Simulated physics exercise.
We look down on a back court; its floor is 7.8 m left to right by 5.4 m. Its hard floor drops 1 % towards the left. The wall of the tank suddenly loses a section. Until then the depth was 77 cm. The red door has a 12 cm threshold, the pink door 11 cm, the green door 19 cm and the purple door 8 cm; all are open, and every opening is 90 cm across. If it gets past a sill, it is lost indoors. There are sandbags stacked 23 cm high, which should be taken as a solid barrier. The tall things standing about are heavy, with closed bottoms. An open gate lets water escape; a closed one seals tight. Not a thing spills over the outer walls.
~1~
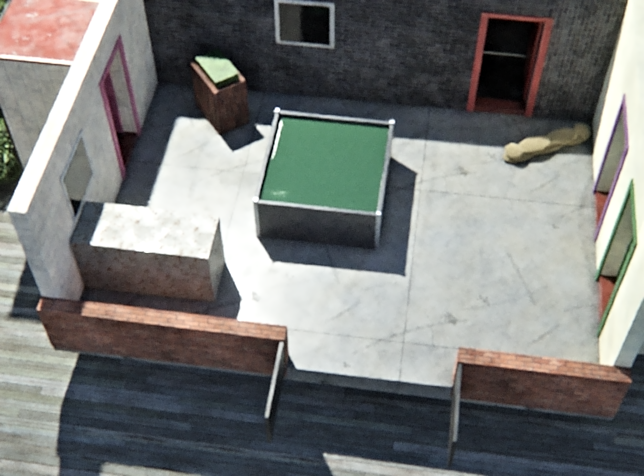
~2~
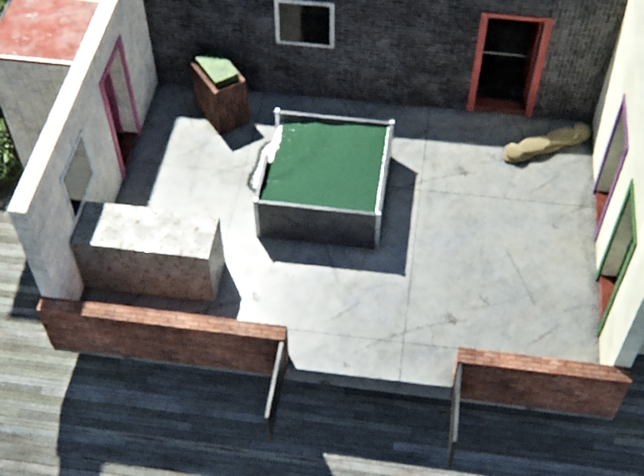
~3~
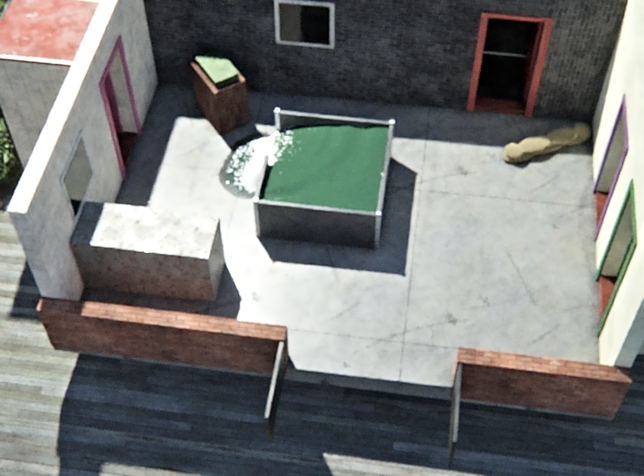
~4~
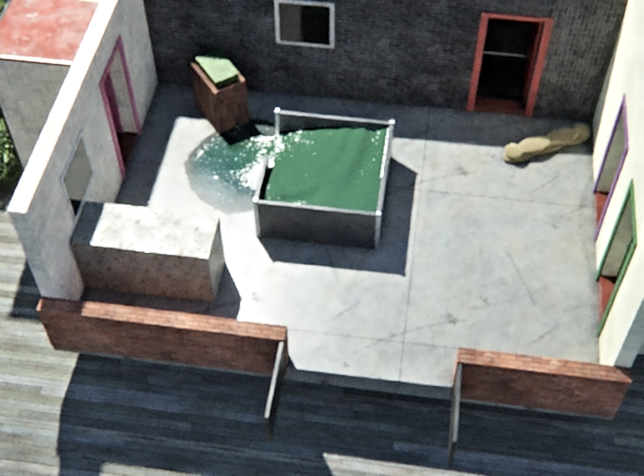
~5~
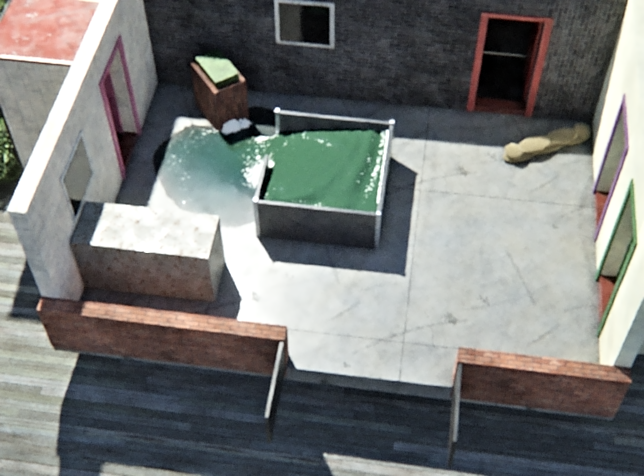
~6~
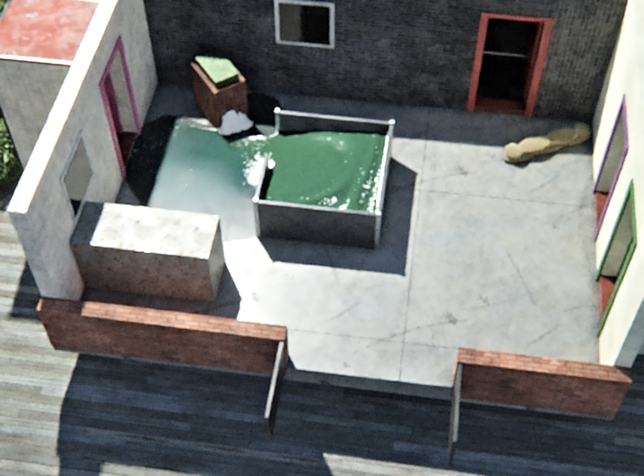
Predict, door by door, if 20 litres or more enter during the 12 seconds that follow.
The red door lets in a smaller amount than the limit; the pink door lets in a larger amount than the limit; the green door lets in a smaller amount than the limit; the purple door lets in a smaller amount than the limit.
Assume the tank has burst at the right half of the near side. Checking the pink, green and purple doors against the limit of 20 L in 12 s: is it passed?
Door by door - pink: Within bounds, green: Within bounds, purple: Within bounds.
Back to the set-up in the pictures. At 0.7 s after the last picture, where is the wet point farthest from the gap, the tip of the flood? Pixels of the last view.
Somewhere around (95, 260).
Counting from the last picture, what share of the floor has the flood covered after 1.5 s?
Covered: Roughly 25 %.
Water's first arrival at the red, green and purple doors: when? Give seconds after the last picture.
Door times: Red 3.2 s / green 8.5 s / purple 6.5 s.
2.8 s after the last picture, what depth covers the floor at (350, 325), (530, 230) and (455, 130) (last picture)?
About 0, 0 and 1 cm.
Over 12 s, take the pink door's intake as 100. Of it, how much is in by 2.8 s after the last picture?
Share: ~ 60 %.
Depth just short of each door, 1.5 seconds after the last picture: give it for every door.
You'd get red at 0 cm, pink at 34 cm, green at 0 cm, and purple at 0 cm.
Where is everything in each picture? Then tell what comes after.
In the first picture, still water, 77 cm deep, in the tank at (326, 164).
In the second picture, the front is at (268, 145), 0.6 m from the gap at (275, 156); 0.3 m2 of floor is under water; 77 cm left at the back of the tank.
In the third picture, the front is at (226, 184), 0.9 m from the gap at (275, 158); 0.9 m2 of floor is under water; 77 cm left at the back of the tank.
In the fourth picture, water pours out at (275, 159) and has run 1.5 m, to (190, 172); typically 8 cm deep outside, 76 cm at the tank's back.
In the fifth picture, the front is at (162, 150), 2.0 m from the gap at (275, 159); 3.5 m2 of floor is under water; 69 cm left at the back of the tank.
In the sixth picture, the front is at (140, 133), 2.6 m from the gap at (275, 159); 5.1 m2 of floor is under water; 65 cm left at the back of the tank.
Then, 0.7 s after the last picture water covers 20 % of the floor and is deepest (47 cm) near (234, 132); red door not reached, pink door 27 cm at the sill, 92 L in, green door not reached, purple door not reached.
Then, 1.5 s after the last picture water covers 25 % of the floor and is deepest (37 cm) near (128, 168); red door not reached, pink door 34 cm at the sill, 291 L in, green door not reached, purple door not reached.
Then, 2.8 s after the last picture water covers 40 % of the floor and is deepest (29 cm) near (133, 153); red door not reached, pink door 29 cm at the sill, 475 L in, green door not reached, purple door not reached.
Then, 6.3 s after the last picture water covers 70 % of the floor and is deepest (21 cm) near (101, 243); red door 4 cm at the sill, 0 L in, pink door 20 cm at the sill, 715 L in, green door not reached, purple door not reached.
Then, 11.3 s after the last picture water covers 90 % of the floor and is deepest (12 cm) near (112, 244); red door 5 cm at the sill, 0 L in, pink door 12 cm at the sill, 763 L in, green door 3 cm at the sill, 0 L in, purple door 1 cm at the sill, 0 L in.
